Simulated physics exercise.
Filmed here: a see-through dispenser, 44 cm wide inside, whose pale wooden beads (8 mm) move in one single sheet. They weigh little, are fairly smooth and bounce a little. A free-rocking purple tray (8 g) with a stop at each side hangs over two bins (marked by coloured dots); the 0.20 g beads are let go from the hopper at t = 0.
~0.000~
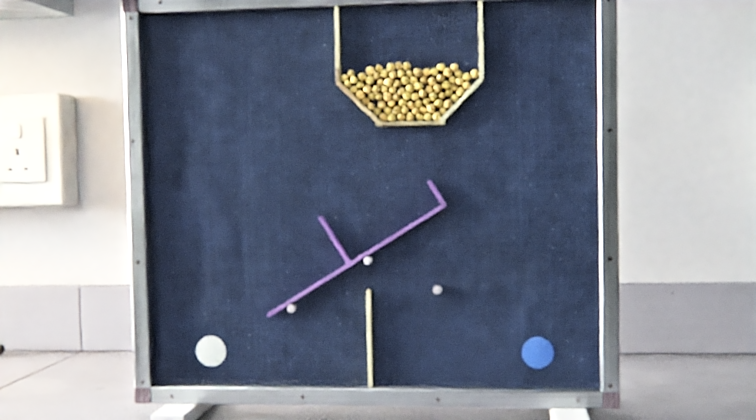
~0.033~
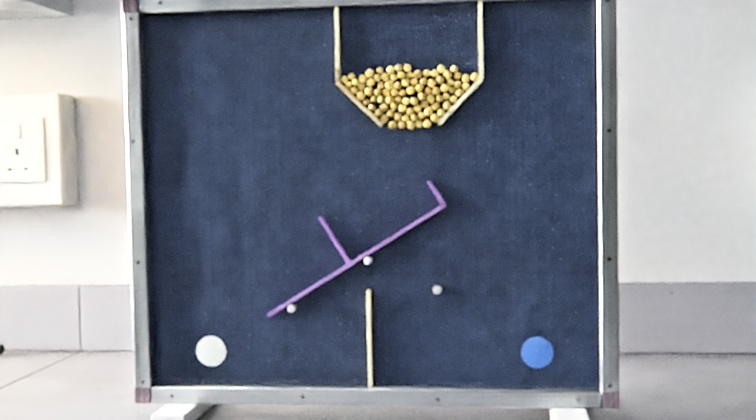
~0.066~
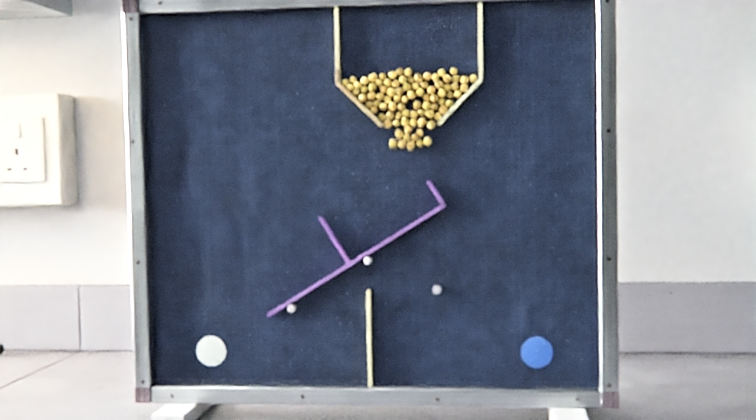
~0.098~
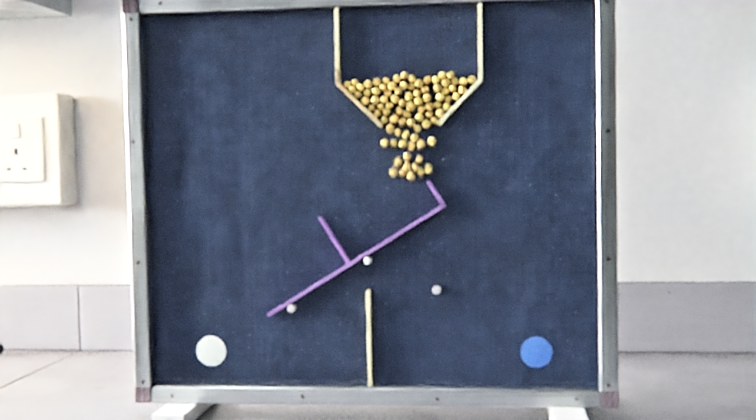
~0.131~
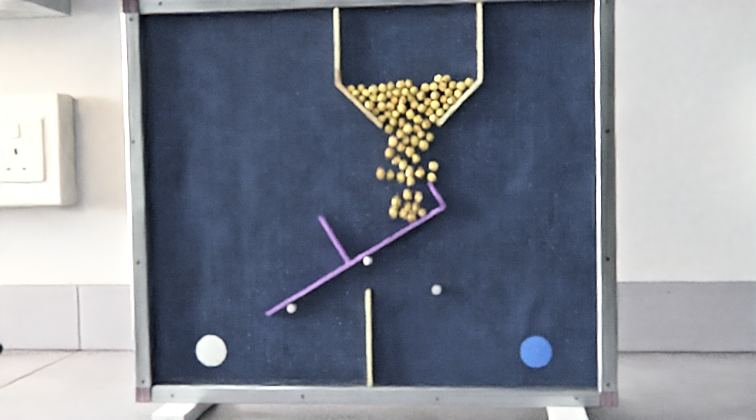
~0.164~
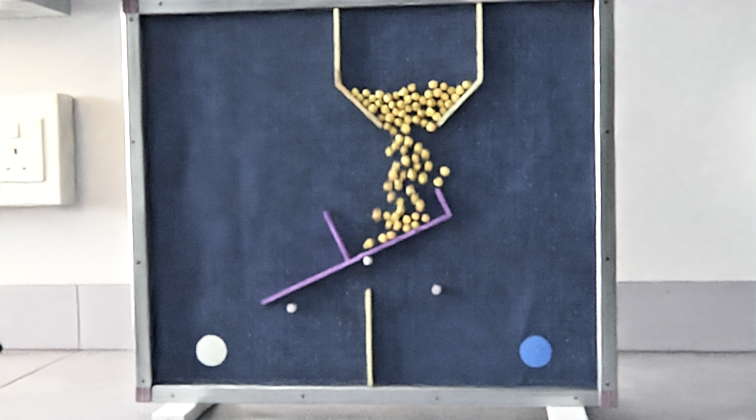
Pale wooden beads pour from the hopper onto the purple tray, whose right end dips slightly.
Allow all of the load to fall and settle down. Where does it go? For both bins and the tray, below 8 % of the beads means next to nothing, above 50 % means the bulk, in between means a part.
Final split - white bin just a trace, Blue bin a middling quantity, tray the greater portion.
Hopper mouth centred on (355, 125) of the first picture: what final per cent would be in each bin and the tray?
Result: White bin = 20; blue bin = 0; tray = 80.
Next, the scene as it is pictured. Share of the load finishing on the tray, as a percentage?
Roughly 70 per cent.
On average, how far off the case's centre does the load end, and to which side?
Roughly 8 centimetres to the right of the centre.
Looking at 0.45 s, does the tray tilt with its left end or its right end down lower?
That would be the right end.
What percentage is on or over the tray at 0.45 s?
Some 80 percent.
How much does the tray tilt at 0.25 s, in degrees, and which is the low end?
Some 15° with the right end low.
After 0.25 s 75 % have left the hopper; tray right end down 13°; on or over it 75 %, past it to the left 0 %, to the right 0 %.
After 0.80 s 100 % have left the hopper; tray right end down 24°; on or over it 70 %, past it to the left 0 %, to the right 30 %.
At rest by 1.7 s, white bin 0 %, blue bin 30 %, tray 70 %; tray right end down 24°.
